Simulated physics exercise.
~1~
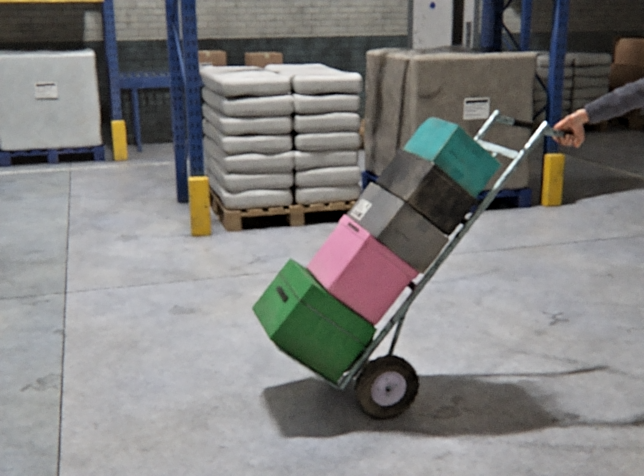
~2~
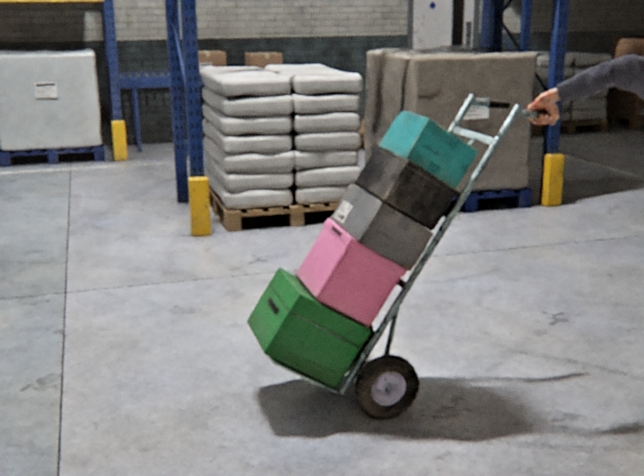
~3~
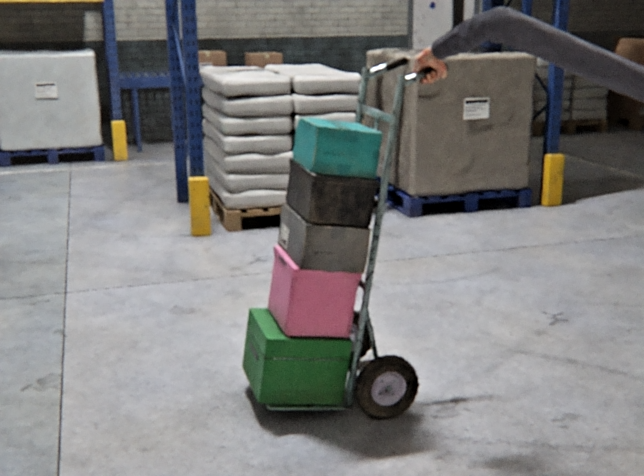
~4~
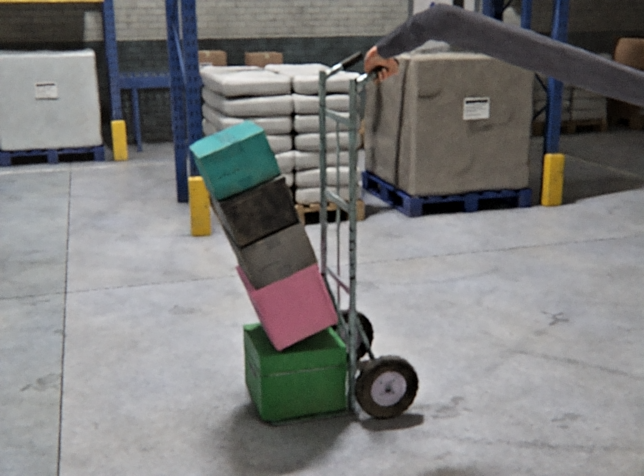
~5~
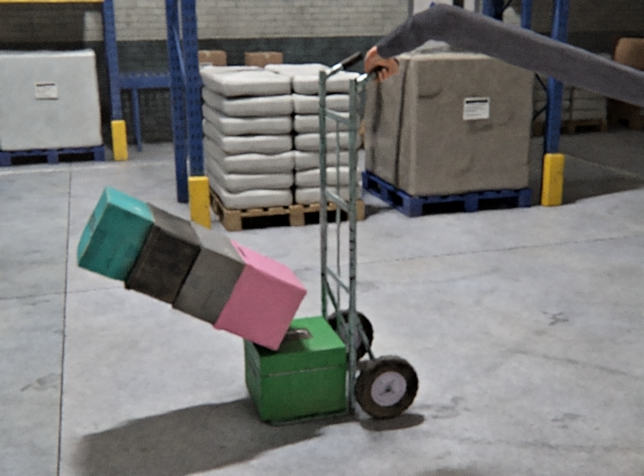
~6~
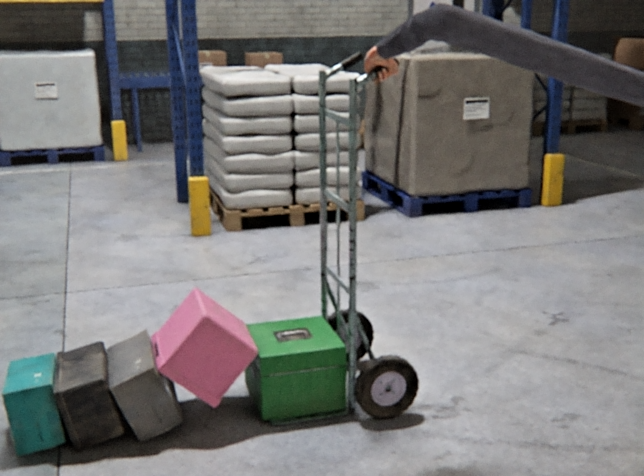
Four stacked boxes topple left off a hand truck swung upright, leaving the green one.
